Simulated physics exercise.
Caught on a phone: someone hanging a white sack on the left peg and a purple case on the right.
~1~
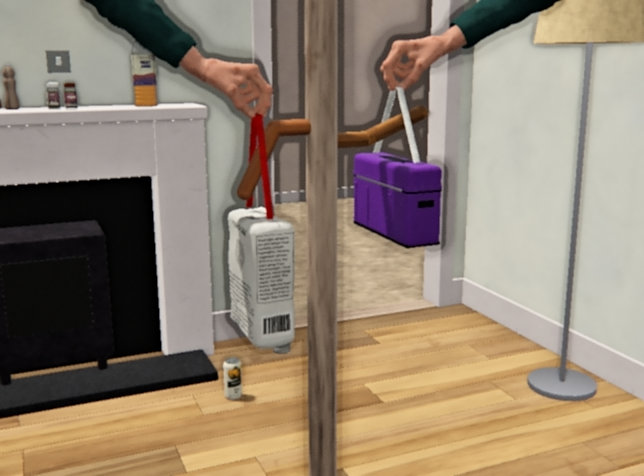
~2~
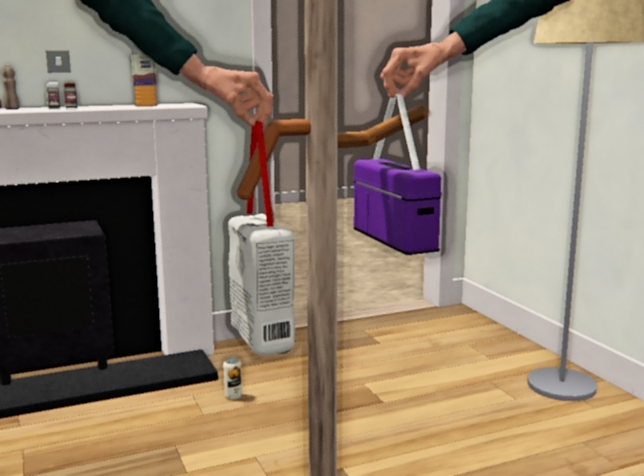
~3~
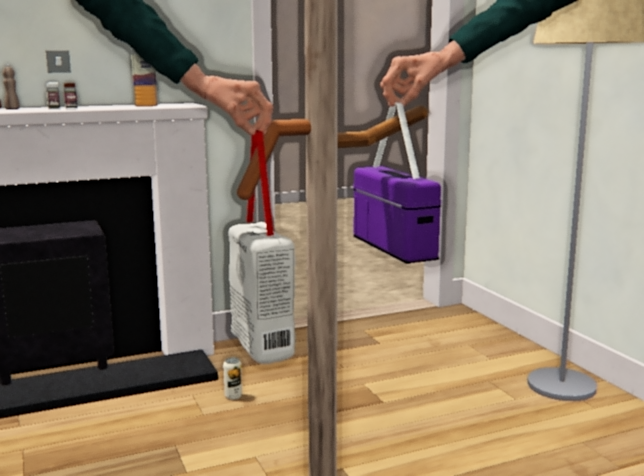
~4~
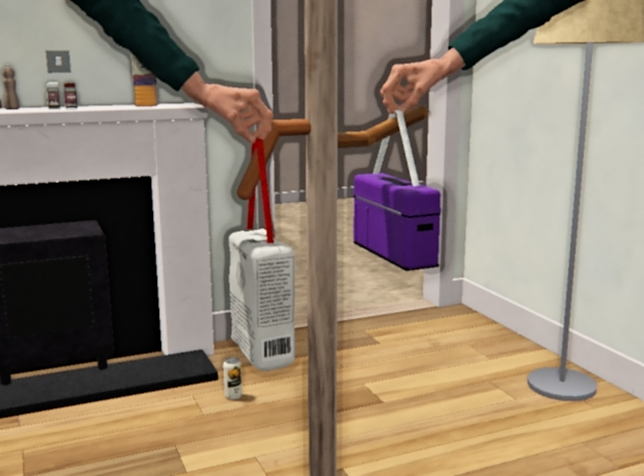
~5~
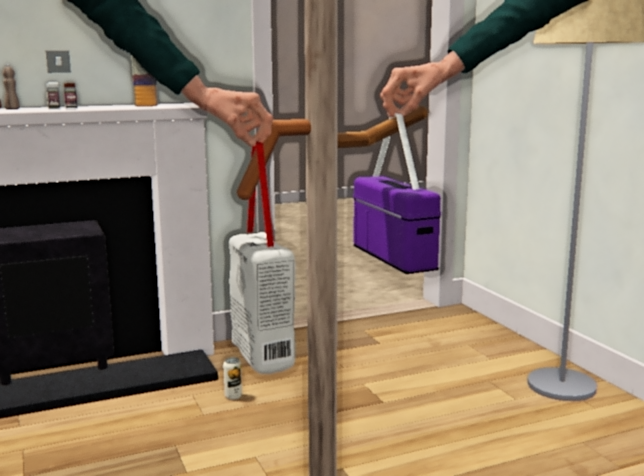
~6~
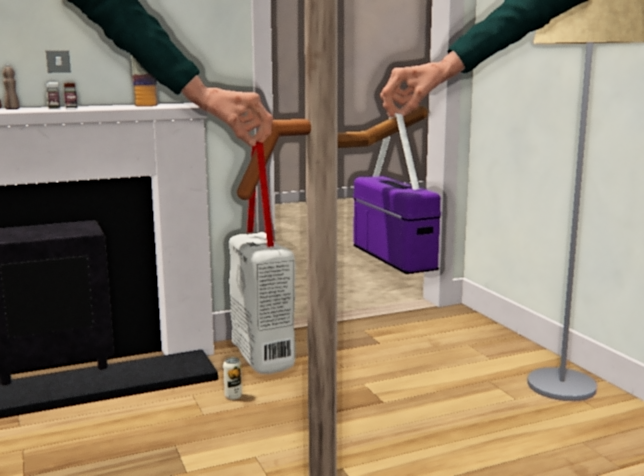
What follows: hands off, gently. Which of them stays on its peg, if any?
The white sack drops to the floor; the purple case remains on its peg.
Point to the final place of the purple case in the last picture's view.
Around (347, 240).
Then, 0.38 s past the final frame, white sack on the floor; purple case on its peg near (376, 235).
Then, 0.70 s past the final frame, white sack on the floor; purple case on its peg near (344, 239).
When it is over, white sack on the floor; purple case on its peg near (347, 240). The white sack comes down and the purple case stays hanging.
